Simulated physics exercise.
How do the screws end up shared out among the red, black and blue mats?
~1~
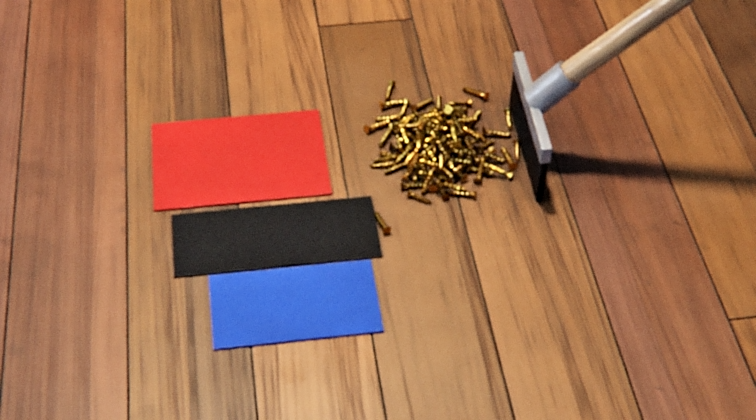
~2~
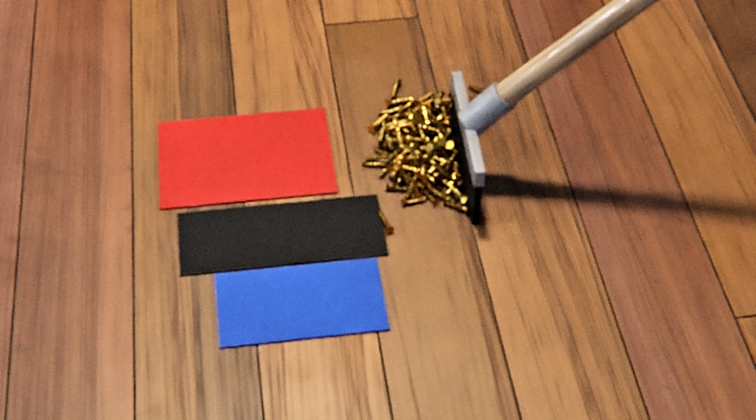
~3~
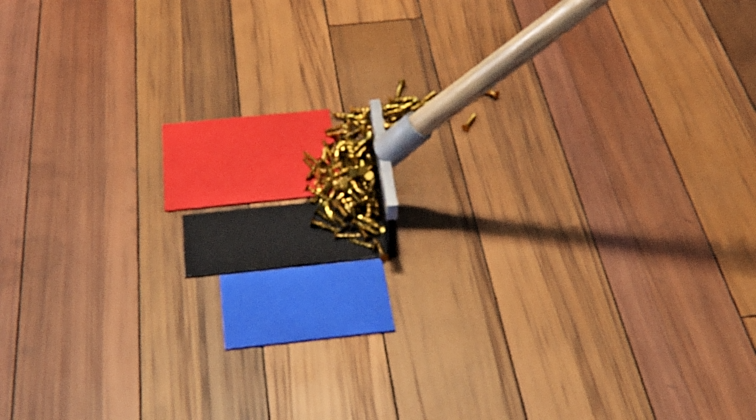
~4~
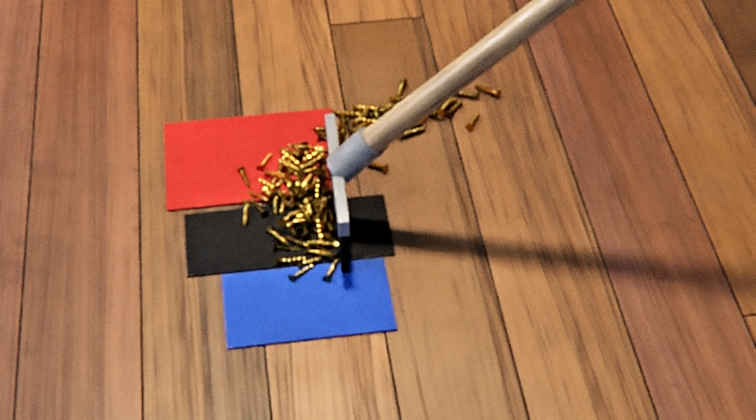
The red and black mats each end up with a sizeable share of the screws, while the blue mat gets hardly any.
